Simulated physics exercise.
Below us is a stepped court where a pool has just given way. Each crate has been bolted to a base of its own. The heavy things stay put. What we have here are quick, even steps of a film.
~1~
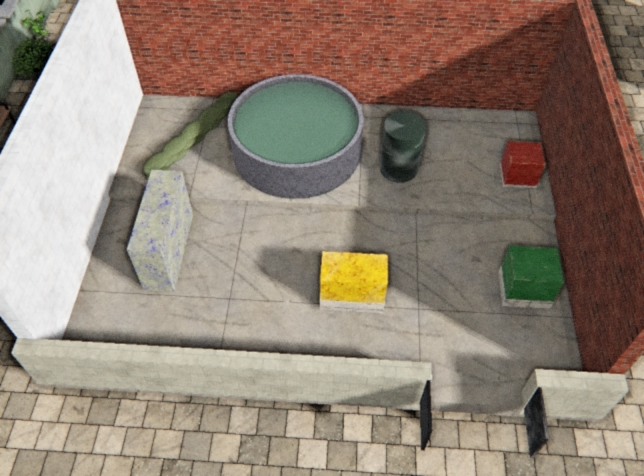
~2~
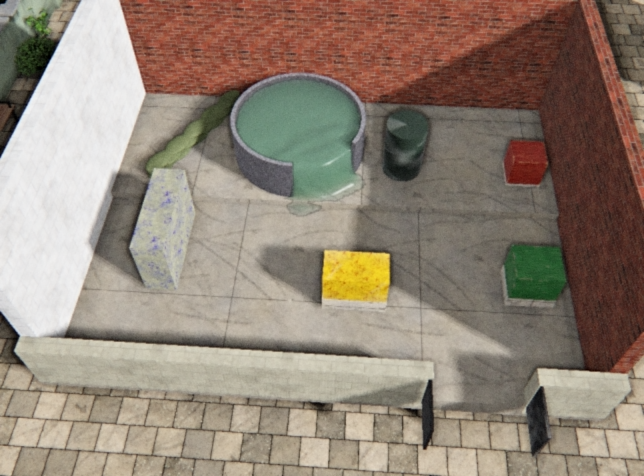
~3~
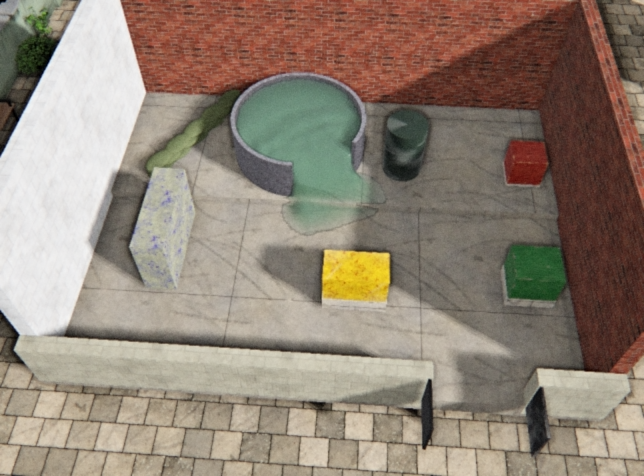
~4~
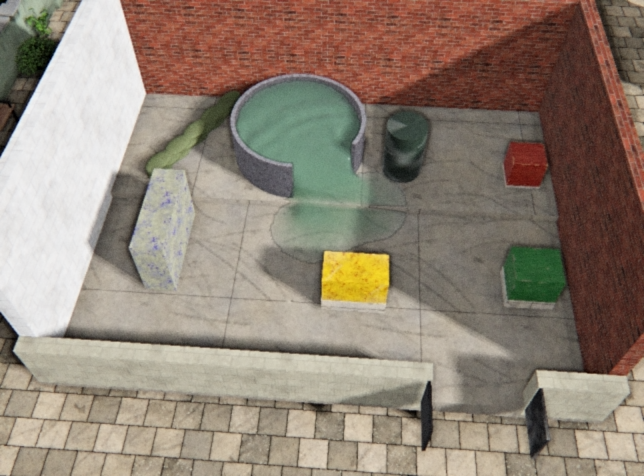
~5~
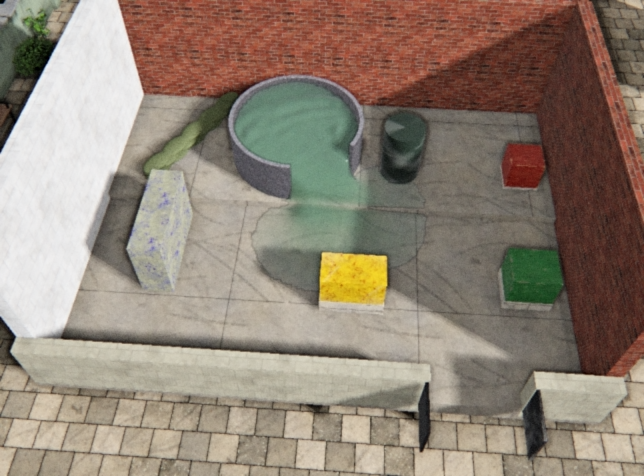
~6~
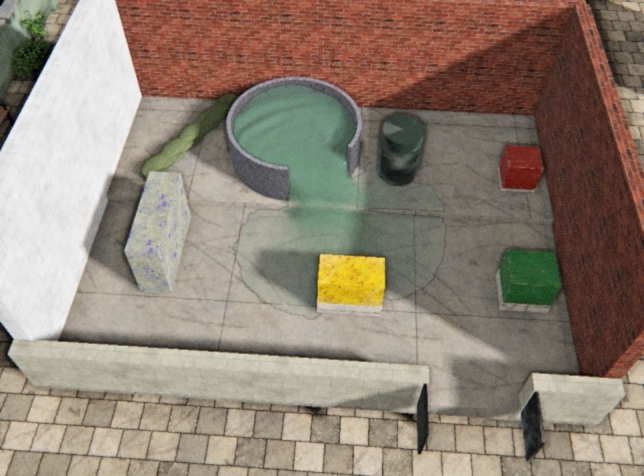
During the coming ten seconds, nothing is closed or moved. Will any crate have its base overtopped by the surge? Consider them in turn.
Outcome: I expect the red crate to be touched by the water; I expect the green crate to be touched by the water; I expect the yellow crate to be touched by the water.
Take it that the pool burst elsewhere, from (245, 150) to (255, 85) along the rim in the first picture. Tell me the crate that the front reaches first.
The one in yellow, by my reading.
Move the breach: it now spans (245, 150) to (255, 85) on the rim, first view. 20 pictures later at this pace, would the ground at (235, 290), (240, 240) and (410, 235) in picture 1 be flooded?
Sodden, then sodden, then spared.
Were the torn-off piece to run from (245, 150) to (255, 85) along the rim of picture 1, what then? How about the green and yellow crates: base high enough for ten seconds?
Within ten seconds the green crate stays untouched and the yellow crate stays untouched.
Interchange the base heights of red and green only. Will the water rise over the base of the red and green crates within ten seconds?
Result - red crate: Untouched; green crate: Hit.
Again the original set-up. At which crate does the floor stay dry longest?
Coming in last, the red one.
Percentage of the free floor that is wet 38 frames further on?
That should be about 65 %.
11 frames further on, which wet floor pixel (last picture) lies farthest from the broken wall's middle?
The front's farthest point is close to (578, 399).
A moment on, water covers 35 % of the floor; the red crate not reached, the green crate water round its plinth, the yellow crate water round its plinth.
Next, water covers 40 % of the floor; the red crate water round its plinth, the green crate water round its plinth, the yellow crate water round its plinth.
Then, water covers 55 % of the floor; the red crate water round its plinth, the green crate water round its plinth, the yellow crate water round its plinth.
Later, water covers 65 % of the floor; the red crate water round its plinth, the green crate water round its plinth, the yellow crate water round its plinth.
In the end, water covers 65 % of the floor; the red crate was topped, the green crate was topped, the yellow crate was topped.
